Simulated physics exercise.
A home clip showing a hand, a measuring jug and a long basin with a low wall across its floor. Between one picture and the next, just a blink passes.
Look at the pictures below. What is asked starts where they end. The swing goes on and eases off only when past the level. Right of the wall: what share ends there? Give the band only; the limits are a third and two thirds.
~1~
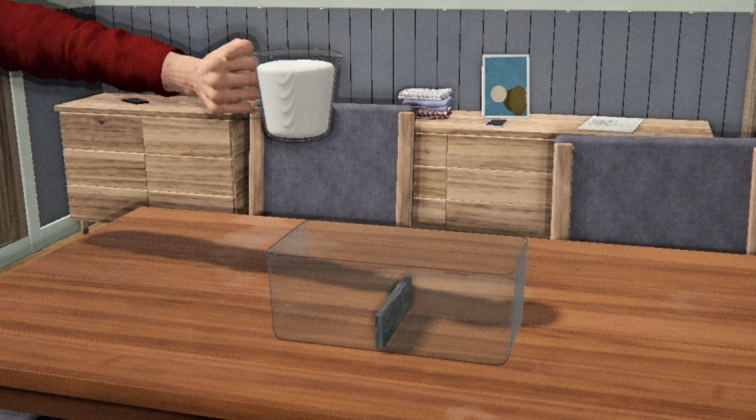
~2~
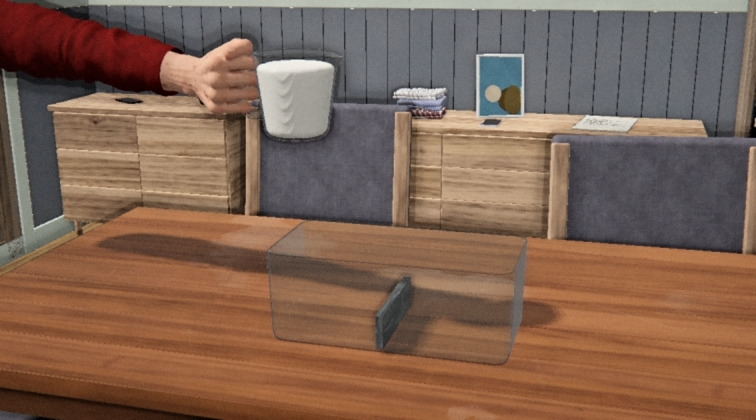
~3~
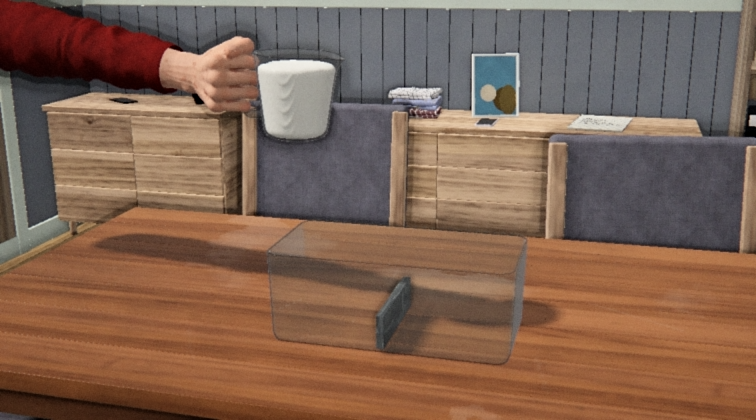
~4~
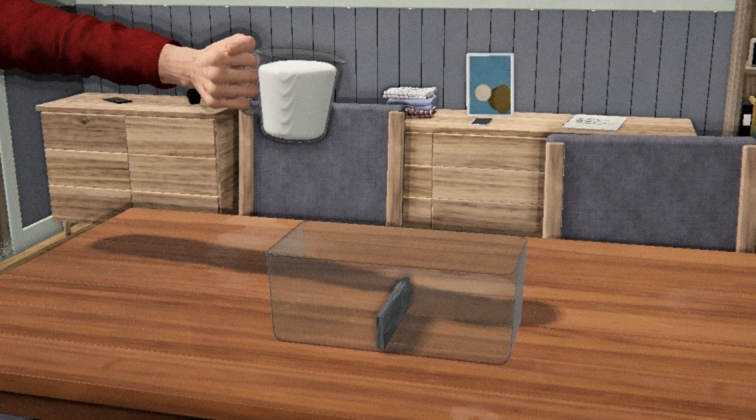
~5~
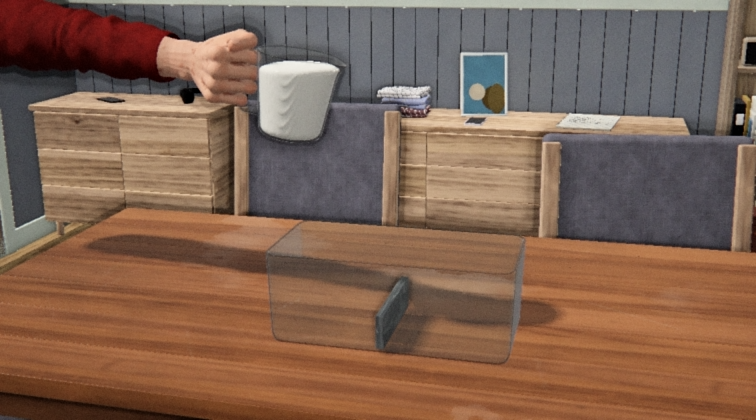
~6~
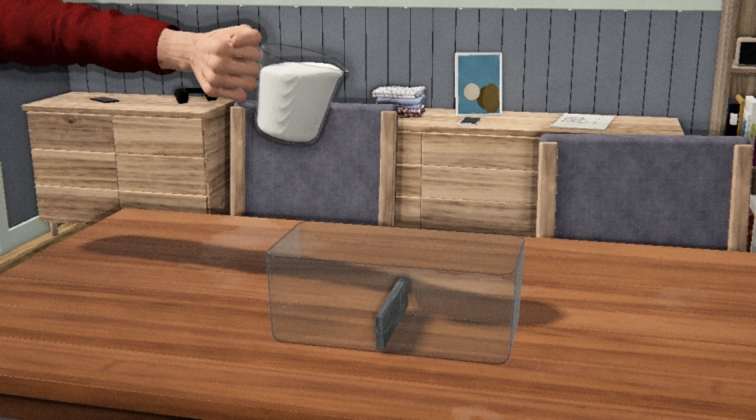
More than two thirds.
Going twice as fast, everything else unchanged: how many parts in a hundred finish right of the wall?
Near 80 parts in a hundred.
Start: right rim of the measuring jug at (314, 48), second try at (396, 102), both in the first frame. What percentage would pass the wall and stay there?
It comes to 25 % the first time and 95 % the second.
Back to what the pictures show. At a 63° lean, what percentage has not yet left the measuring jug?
About 75 %.
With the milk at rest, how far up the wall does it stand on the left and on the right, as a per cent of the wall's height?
Left part: 10 per cent; right part: 40.
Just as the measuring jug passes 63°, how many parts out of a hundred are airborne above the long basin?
About 20 per cent.
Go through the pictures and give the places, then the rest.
In the first frame, tilt 0°; pouring edge (343, 56); surface from (262, 64) to (334, 66); the long basin's rim runs from (286, 236) to (521, 256); the wall's top is at (394, 296).
In the second frame, tilt 1°; pouring edge (343, 56); surface from (262, 64) to (334, 67).
In the third frame, tilt 2°; pouring edge (345, 58); surface from (263, 64) to (335, 68).
In the fourth frame, tilt 5°; pouring edge (346, 61); surface from (264, 65) to (337, 68).
In the fifth frame, tilt 9°; pouring edge (347, 65); surface from (264, 65) to (339, 69).
In the sixth frame, tilt 14°; pouring edge (350, 71); surface from (265, 67) to (343, 70).
A moment on, the measuring jug is tipped part way and 73 per cent is still to pour, 1 is left of the wall and 6 right of it.
Next, the measuring jug is tipped on its side and 20 per cent is still to pour, 2 is left of the wall and 54 right of it.
Then the measuring jug is tipped right over and 1 per cent is still to pour, 16 is left of the wall and 80 right of it.
Later the measuring jug is tipped right over and 0 per cent is still to pour, 19 is left of the wall and 80 right of it.
At rest 19 per cent lies left of the wall, 80 right of it and 2 outside.
